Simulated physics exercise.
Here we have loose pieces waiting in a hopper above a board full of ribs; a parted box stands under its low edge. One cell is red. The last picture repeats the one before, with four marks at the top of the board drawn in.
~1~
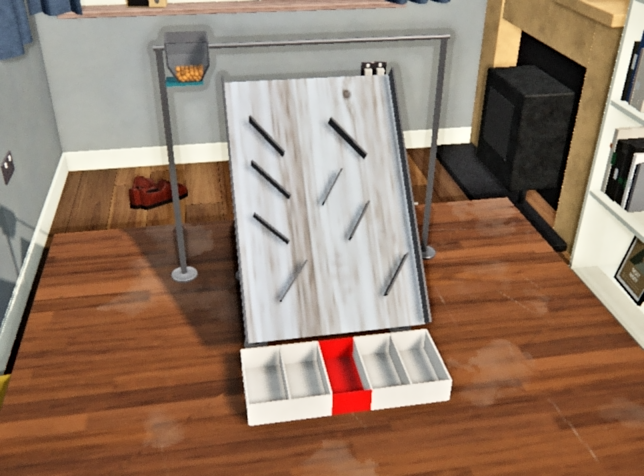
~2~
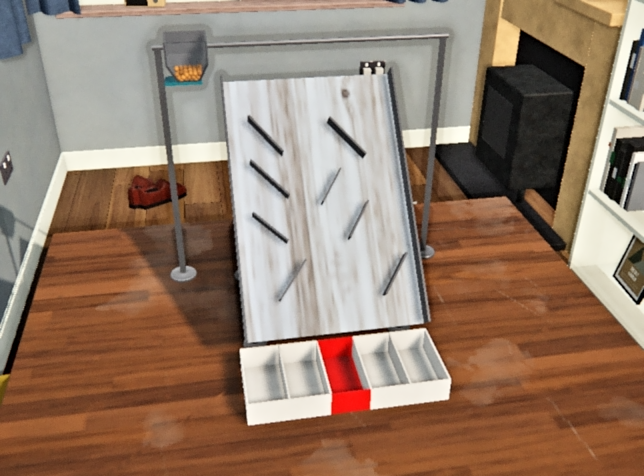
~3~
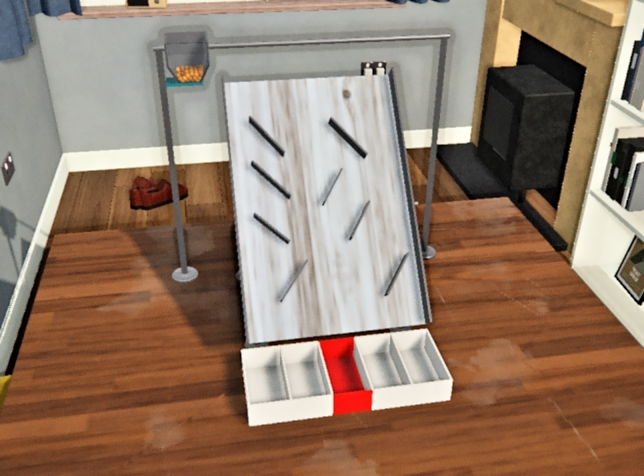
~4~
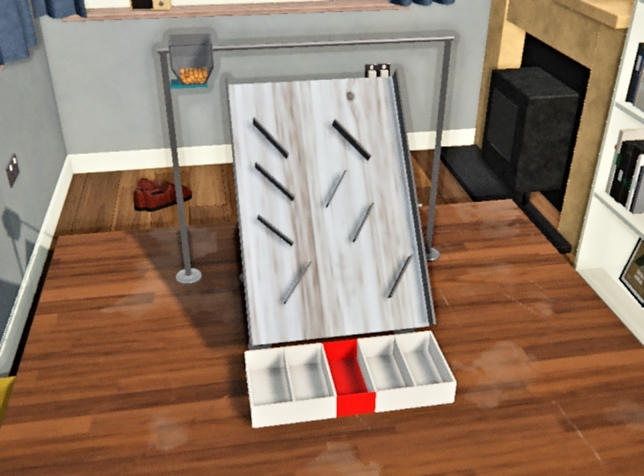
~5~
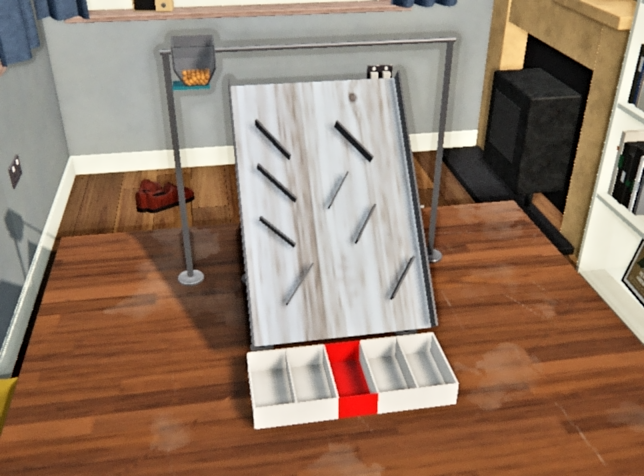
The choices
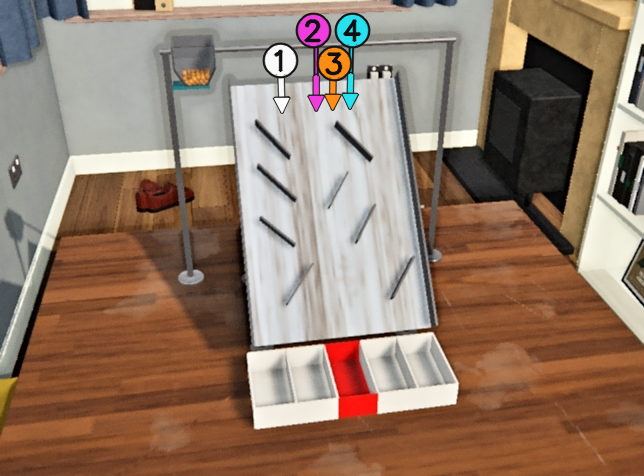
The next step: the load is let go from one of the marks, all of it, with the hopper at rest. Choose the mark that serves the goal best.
Use mark 1.
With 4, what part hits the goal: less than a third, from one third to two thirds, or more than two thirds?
Mark 4 gives less than a third.
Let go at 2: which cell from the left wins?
The first.
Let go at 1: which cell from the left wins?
The third from the left.
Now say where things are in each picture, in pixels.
In the first frame, hopper (189, 75), roasted chickpeas, door shut.
In the second frame, ribs (248, 115) to (283, 151), (329, 116) to (366, 153), (251, 159) to (289, 194).
In the third frame, ribs (325, 202) to (342, 168), (254, 213) to (290, 241), (352, 237) to (370, 201).
In the fourth frame, ribs (286, 302) to (311, 262), (392, 296) to (413, 255).
In the fifth frame, red cell (358, 404), number 3 of 5 from the left.
On the marked copy, mark 1 meets the board at (281, 107); mark 2 meets the board at (316, 105); mark 3 meets the board at (332, 104); mark 4 meets the board at (350, 103).
For mark 1, roughly two thirds in the red cell, roughly a quarter in other cells, about a tenth outside the box.
For mark 2, roughly a quarter in the red cell, roughly two thirds in other cells, about a tenth outside the box.
For mark 3, about a tenth in the red cell, the larger part in other cells, about a tenth outside the box.
For mark 4, about a tenth in the red cell, the larger part in other cells.
